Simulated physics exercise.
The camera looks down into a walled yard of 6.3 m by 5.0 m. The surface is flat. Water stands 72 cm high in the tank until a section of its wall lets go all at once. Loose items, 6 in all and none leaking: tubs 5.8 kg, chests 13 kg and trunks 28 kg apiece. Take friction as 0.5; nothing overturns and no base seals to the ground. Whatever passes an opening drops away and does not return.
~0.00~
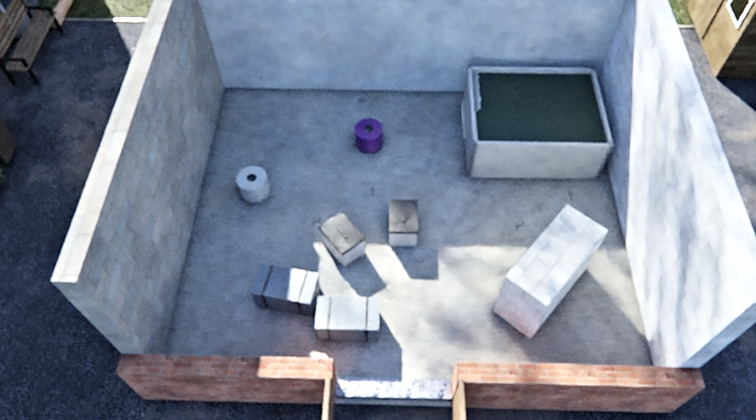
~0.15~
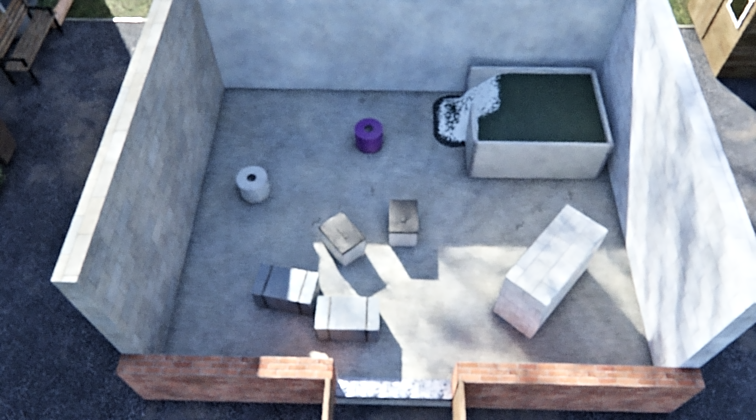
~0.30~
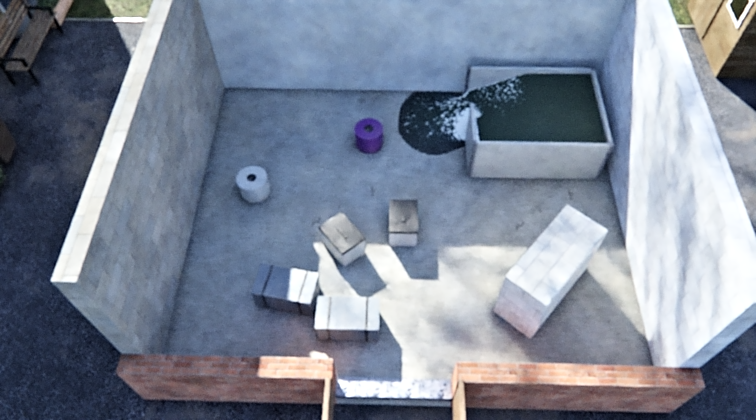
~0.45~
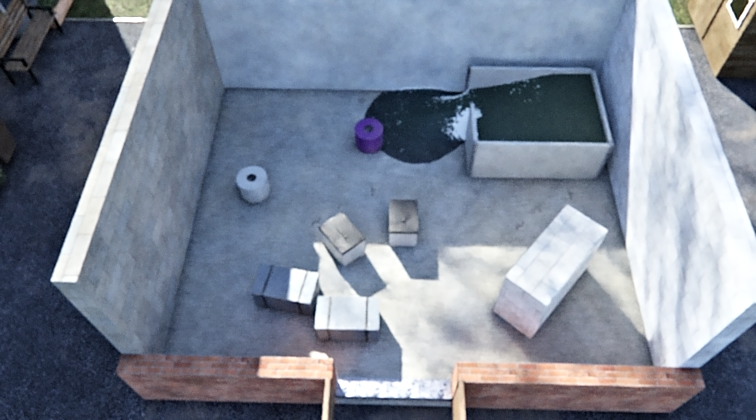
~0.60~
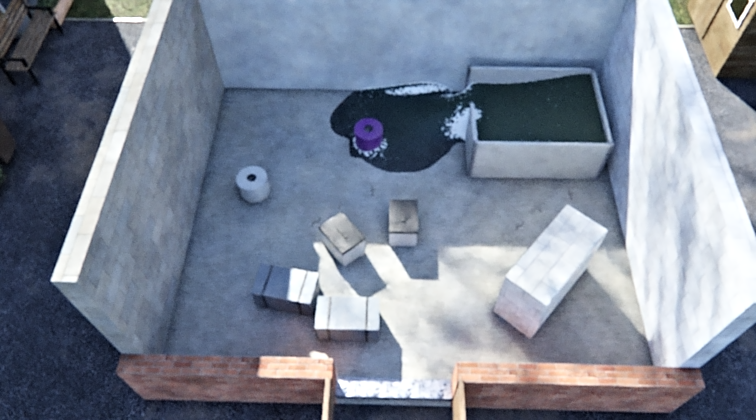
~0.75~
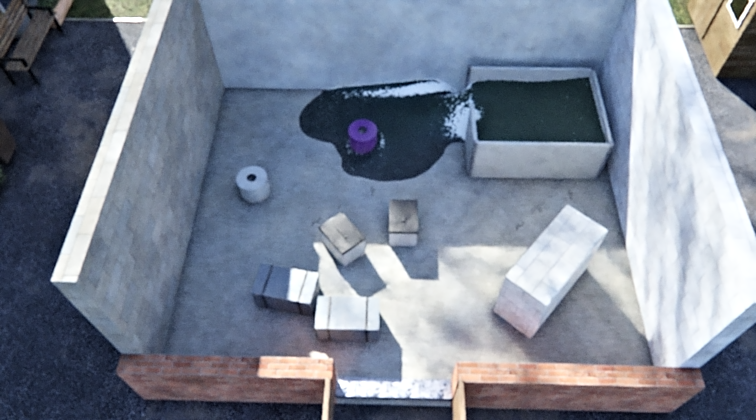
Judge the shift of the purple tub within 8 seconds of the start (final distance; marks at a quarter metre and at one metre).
The purple tub travels far.
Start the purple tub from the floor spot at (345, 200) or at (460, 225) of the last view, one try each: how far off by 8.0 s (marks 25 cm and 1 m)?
In turn: It ends far away; it barely shifts.
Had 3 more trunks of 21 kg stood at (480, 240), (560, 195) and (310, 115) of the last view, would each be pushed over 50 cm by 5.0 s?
In turn: Short of it, short of it, past it.
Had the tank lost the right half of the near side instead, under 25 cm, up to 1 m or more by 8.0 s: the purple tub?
In that case the purple tub barely shifts.
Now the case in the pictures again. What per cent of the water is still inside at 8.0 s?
About 96 per cent.
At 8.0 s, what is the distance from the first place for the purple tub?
Roughly 400 cm.
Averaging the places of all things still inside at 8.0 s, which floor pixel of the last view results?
At about (364, 295).
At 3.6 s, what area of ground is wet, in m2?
About 18 m2.
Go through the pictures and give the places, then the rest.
In the first frame, the purple tub at (369, 129), on the bottom; 2.8 m2 under water; 0 of 6 have shifted.
In the second frame, the purple tub at (369, 129), on the bottom; 3.3 m2 under water; 0 of 6 have shifted.
In the third frame, the purple tub at (369, 129) rests on the ground; 4.1 m2 under water; 0 of 6 have shifted.
In the fourth frame, the purple tub at (369, 129) rests on the ground; water covers 4.9 m2; 0 of 6 have shifted.
In the fifth frame, the purple tub at (369, 129) rests on the ground; water covers 5.8 m2; 0 of 6 have shifted.
In the sixth frame, the purple tub at (363, 130) rests on the ground, 10 cm from its start; water covers 6.7 m2; 1 of 6 have shifted.
After 1.6 s the purple tub is near (273, 161), 1.6 m from its start, afloat; 0 of 6 are out; 1 afloat.
After 3.6 s the purple tub is near (185, 302), 3.8 m from its start, afloat; 0 of 6 are out; 2 afloat.
After 5.6 s the purple tub is near (182, 304), 3.9 m from its start, afloat; 0 of 6 are out; 2 afloat.
After 8.0 s the purple tub is near (188, 326), 4.0 m from its start, afloat; 0 of 6 are out; 3 afloat.
